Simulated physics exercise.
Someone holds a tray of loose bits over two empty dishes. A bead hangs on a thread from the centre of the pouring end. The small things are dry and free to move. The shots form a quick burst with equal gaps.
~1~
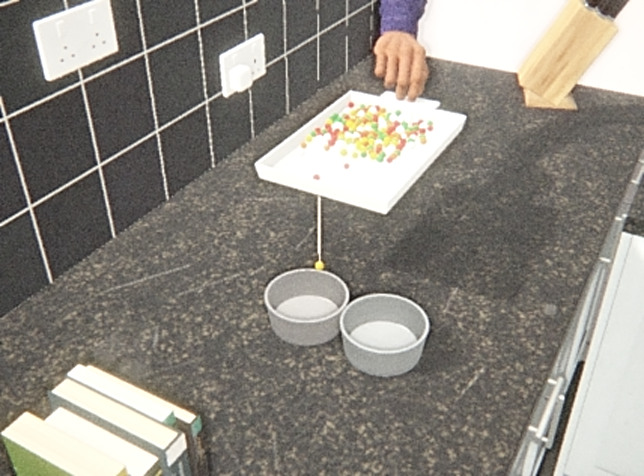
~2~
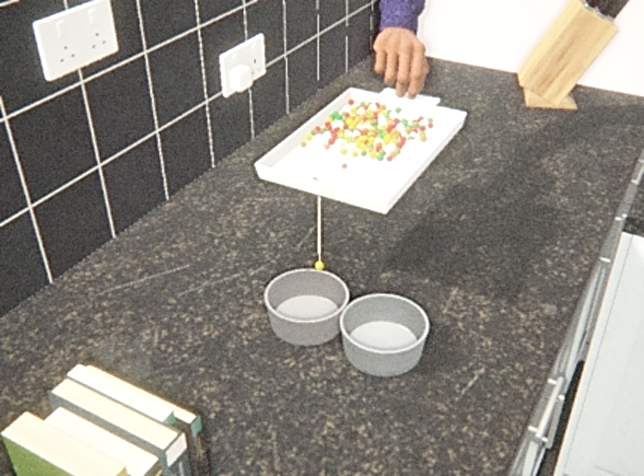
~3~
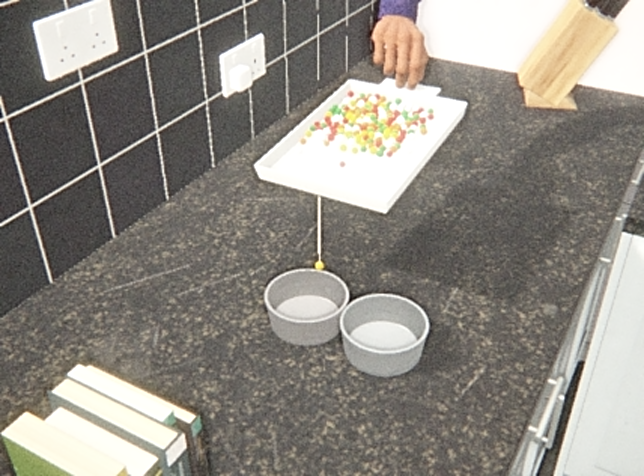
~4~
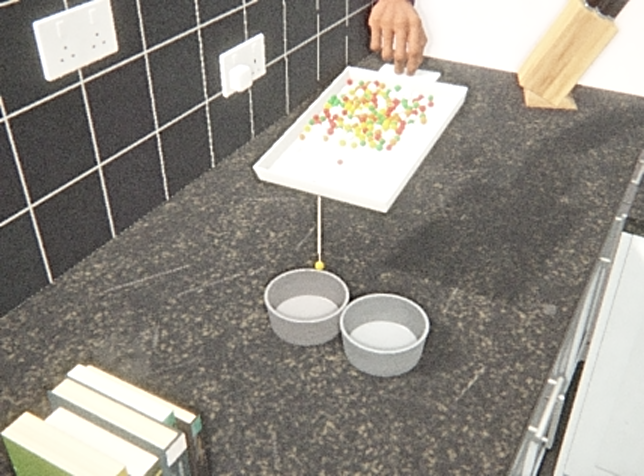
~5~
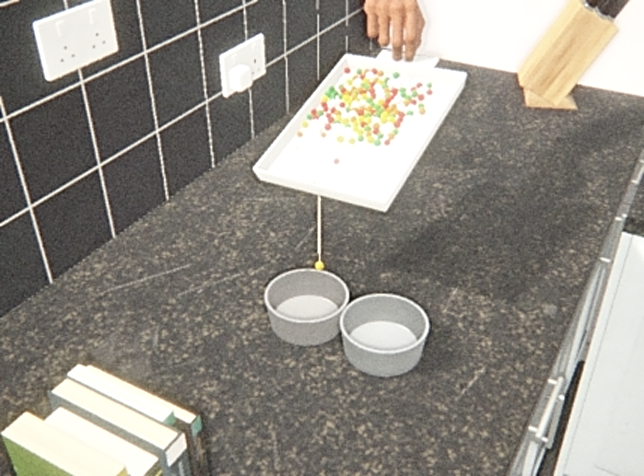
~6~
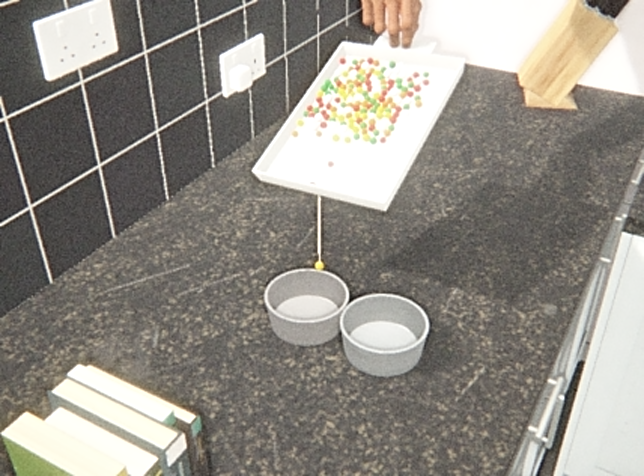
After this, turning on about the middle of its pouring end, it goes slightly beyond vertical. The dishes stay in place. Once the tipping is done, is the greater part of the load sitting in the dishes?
No, only the lesser part is in the dishes.
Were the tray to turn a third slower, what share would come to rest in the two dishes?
About 50 %.
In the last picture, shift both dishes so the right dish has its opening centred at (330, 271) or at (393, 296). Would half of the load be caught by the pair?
Place 1: Lower than half; place 2: Lower than half.
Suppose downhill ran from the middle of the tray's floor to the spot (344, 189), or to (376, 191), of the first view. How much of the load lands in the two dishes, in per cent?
80 and 70 per cent, in that order.
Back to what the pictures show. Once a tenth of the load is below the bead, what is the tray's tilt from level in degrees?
About 65 degrees.
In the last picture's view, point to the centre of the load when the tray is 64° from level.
Mark it at roughly (292, 186) in the final frame.
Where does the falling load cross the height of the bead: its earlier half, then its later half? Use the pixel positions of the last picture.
Starting near (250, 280), moving on to near (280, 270).
Just after the last frame, tray tipped steeply; roughly two thirds on the tray; just a few in the left dish; about a tenth outside both; roughly a quarter in the air.
A moment on, tray tipped past a quarter turn; roughly a quarter on the tray; just a few in the right dish; about a tenth in the left dish; roughly a third outside both; roughly a quarter in the air.
Further on, tray tipped past a quarter turn; just a few in the right dish; roughly a third in the left dish; roughly two thirds outside both.
When it is over, tray tipped past a quarter turn; just a few in the right dish; roughly a third in the left dish; roughly two thirds outside both.
